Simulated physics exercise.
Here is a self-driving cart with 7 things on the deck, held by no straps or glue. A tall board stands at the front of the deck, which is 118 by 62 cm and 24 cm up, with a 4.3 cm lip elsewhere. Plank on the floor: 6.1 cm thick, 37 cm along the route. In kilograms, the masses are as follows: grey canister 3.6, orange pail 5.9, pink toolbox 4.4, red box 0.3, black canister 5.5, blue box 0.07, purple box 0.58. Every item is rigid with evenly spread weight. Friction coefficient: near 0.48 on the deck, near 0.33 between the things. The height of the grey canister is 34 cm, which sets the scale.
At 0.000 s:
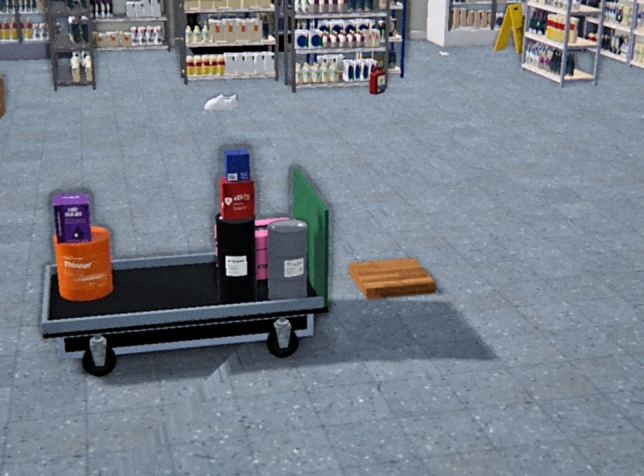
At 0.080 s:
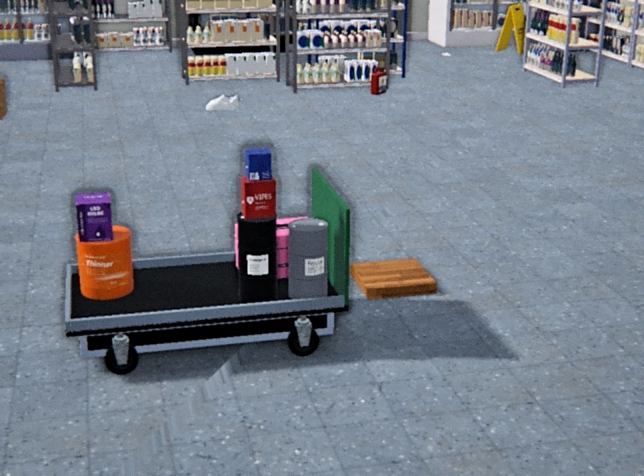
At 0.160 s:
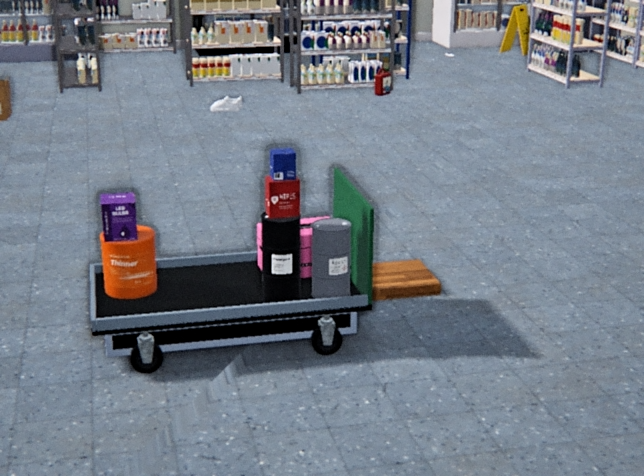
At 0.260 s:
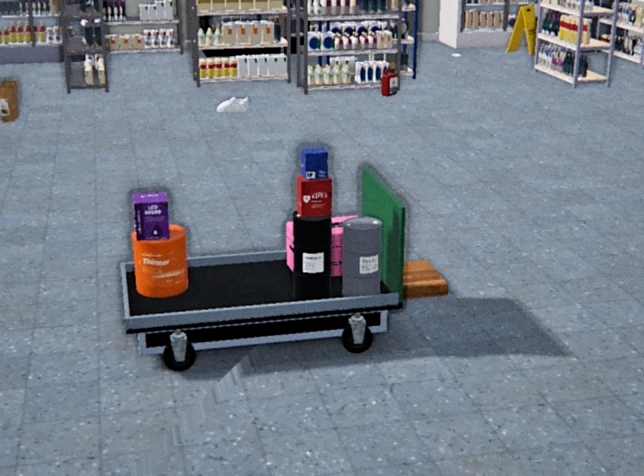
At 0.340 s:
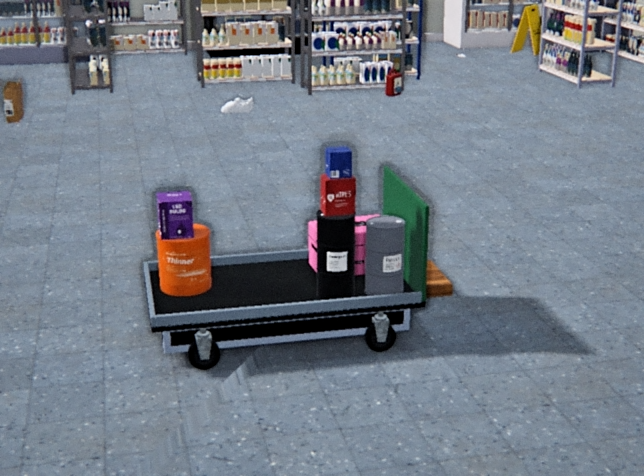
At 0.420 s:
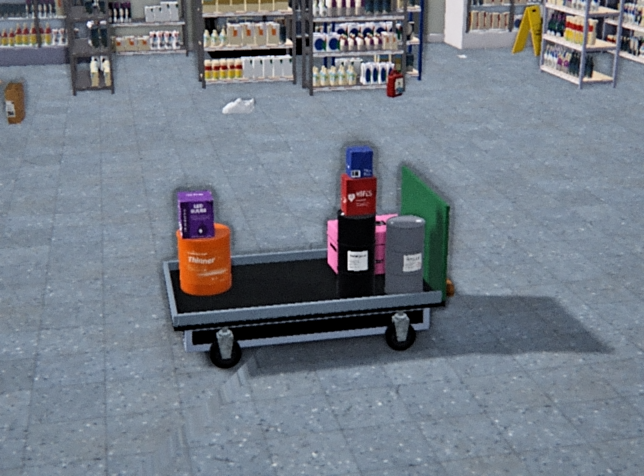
A flat cart with a green board at its right end rolled steadily to the right across a tiled store floor, carrying stacked boxes and canisters, and gradually blocked the wooden plank from view.
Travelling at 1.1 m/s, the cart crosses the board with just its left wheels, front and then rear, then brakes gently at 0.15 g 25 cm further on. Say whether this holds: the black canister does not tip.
I expect it won't overturn.
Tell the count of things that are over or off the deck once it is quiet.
That makes 3.
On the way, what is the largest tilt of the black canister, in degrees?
Up to 6°.
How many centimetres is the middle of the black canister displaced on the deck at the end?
Roughly 0 centimetres.
By 0.82 s, cart has run 90 cm; grey canister tilted 5°; blue box 7 cm from its spot; red box 5 cm from its spot.
By 1.52 s, cart has run 167 cm; purple box tilted 5°; blue box 11 cm from its spot; red box 8 cm from its spot.
By 1.92 s, cart has run 210 cm; purple box upside down; blue box tilted 17°; red box tilted 17°.
By 2.42 s, cart has run 236 cm; red box and blue box now off the deck; purple box on its side; pink toolbox 5 cm from its spot.
When it is over (3.0 s), off the deck and tipped over, red box and blue box; lying over on the deck, purple box; the other 4 within 10 cm of the start.
